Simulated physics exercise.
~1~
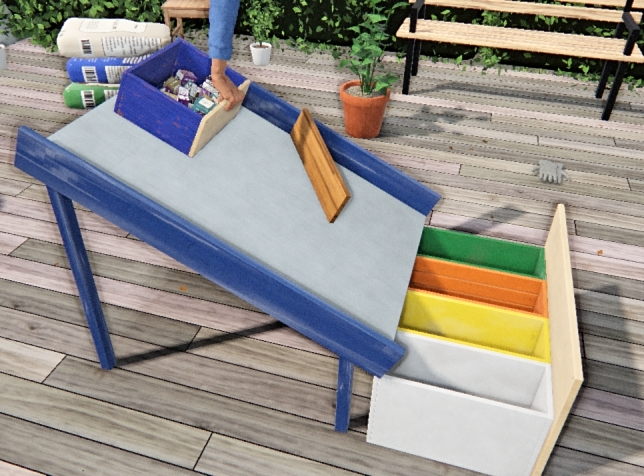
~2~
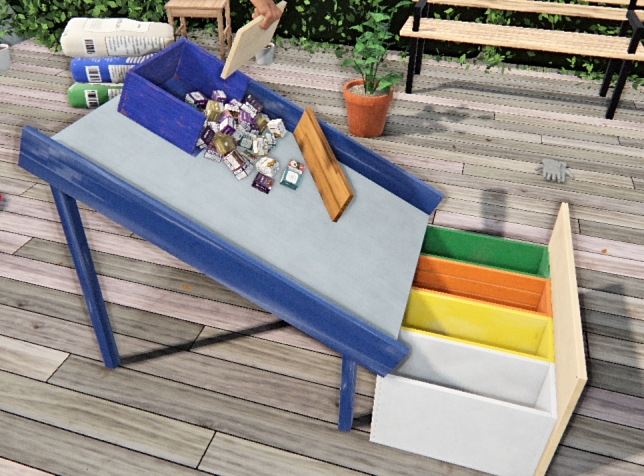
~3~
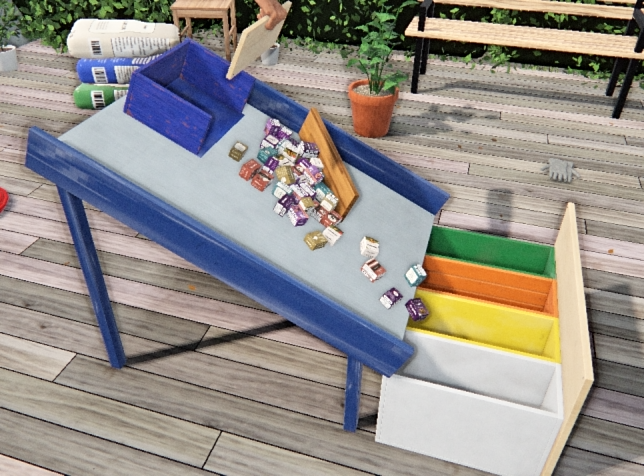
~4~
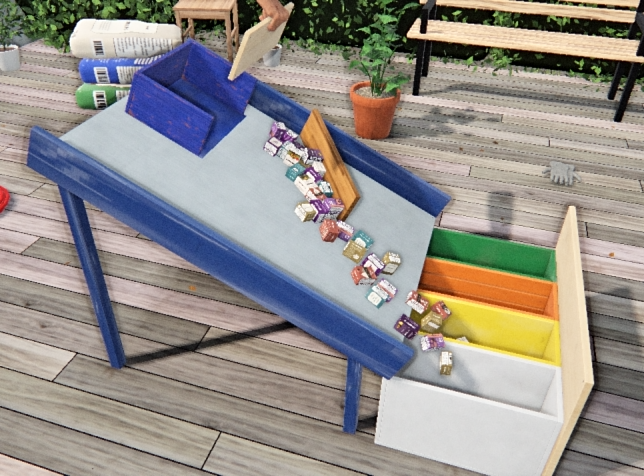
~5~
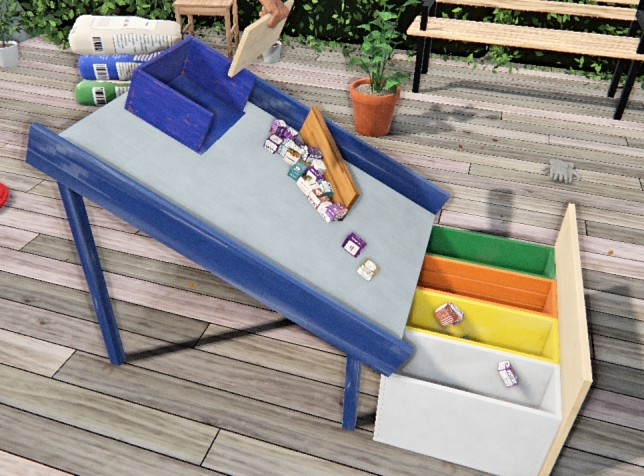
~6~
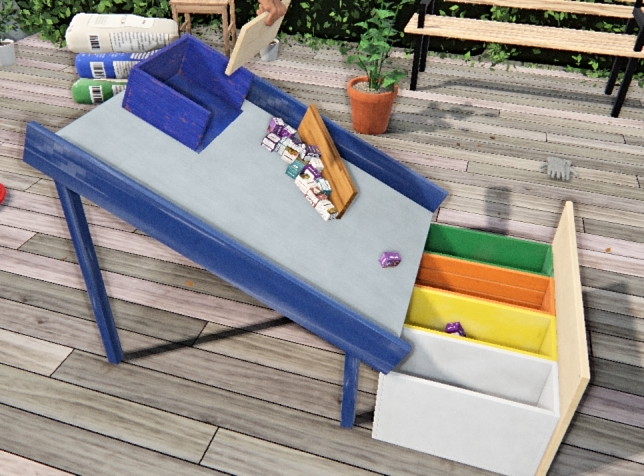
Small cartons spilling from a blue pen as a hand lifts its gate, some dropping into yellow and white bins, others stopping by an angled board.
